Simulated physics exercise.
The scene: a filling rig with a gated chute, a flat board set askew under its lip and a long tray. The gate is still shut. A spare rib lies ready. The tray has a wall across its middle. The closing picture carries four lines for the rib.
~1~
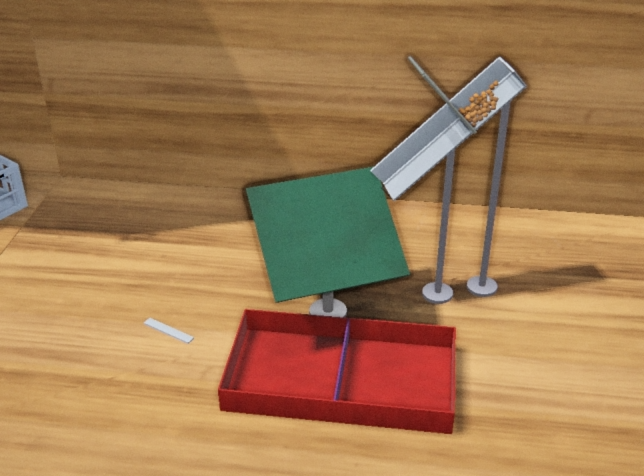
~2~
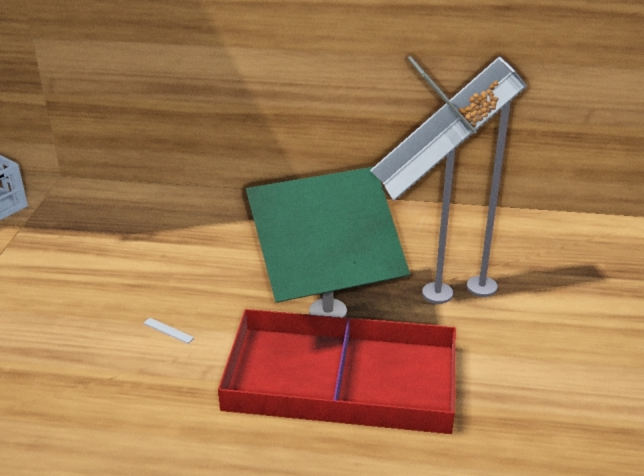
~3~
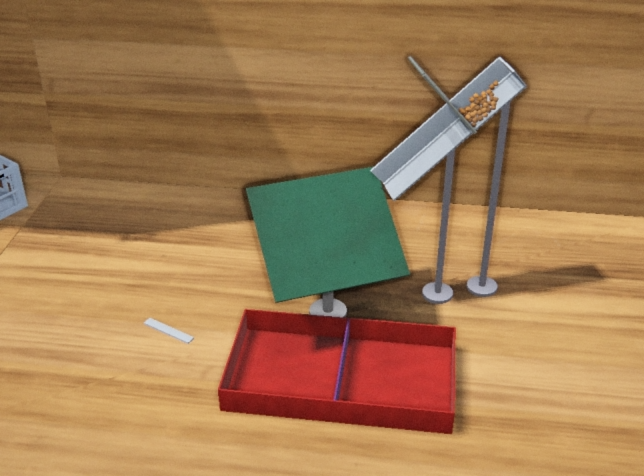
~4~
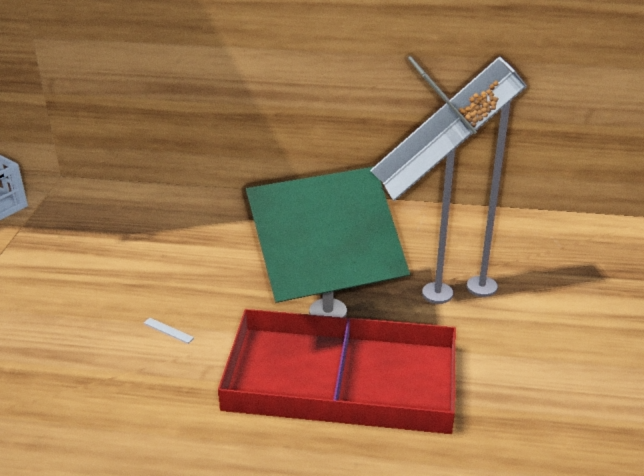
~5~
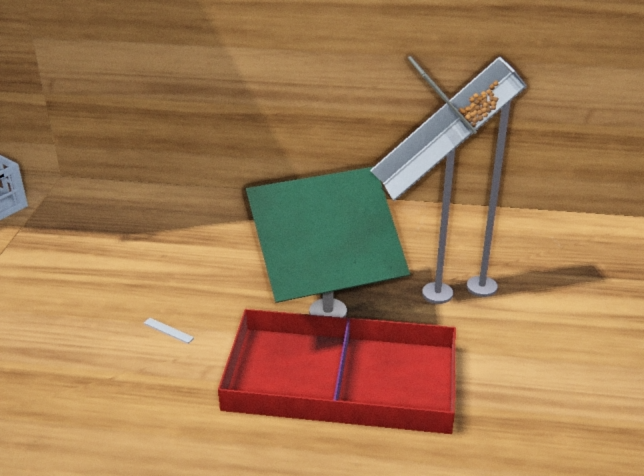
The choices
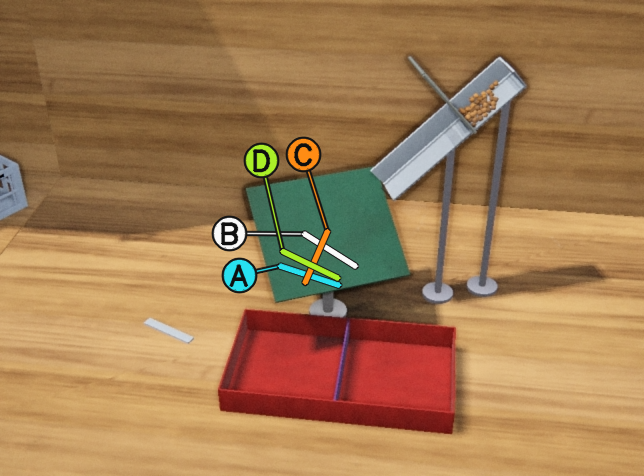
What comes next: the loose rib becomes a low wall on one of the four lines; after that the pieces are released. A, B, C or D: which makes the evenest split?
It is C.
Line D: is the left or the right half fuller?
More lands on the right.
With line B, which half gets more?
Right.
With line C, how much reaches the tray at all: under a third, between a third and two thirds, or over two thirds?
Over two thirds.
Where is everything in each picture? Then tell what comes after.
In the first picture, load behind the gate (480, 109), roasted chickpeas; lip of the chute (389, 192), sloping fairly steeply.
In the second picture, middle of the board (328, 231), tilted fairly steeply; middle of its low edge (345, 288); of its high edge (312, 177).
In the third picture, front corners of the tray (219, 389) and (454, 413); front end of its middle wall (334, 401).
In the fourth picture, middle of the load (480, 109); lip (389, 192).
In the fifth picture, middle of the load (480, 109); lip (389, 192).
On the marked copy, line A from (280, 266) to (338, 285); line B from (304, 233) to (355, 266); line C from (327, 231) to (305, 282); line D from (282, 251) to (337, 277).
Choosing A, of what is caught, about a tenth in the left half, the larger part in the right.
Choosing B, of what is caught, about a tenth in the left half, the larger part in the right.
Choosing C, of what is caught, roughly two thirds in the left half, roughly a third in the right.
Choosing D, of what is caught, roughly a quarter in the left half, the larger part in the right.
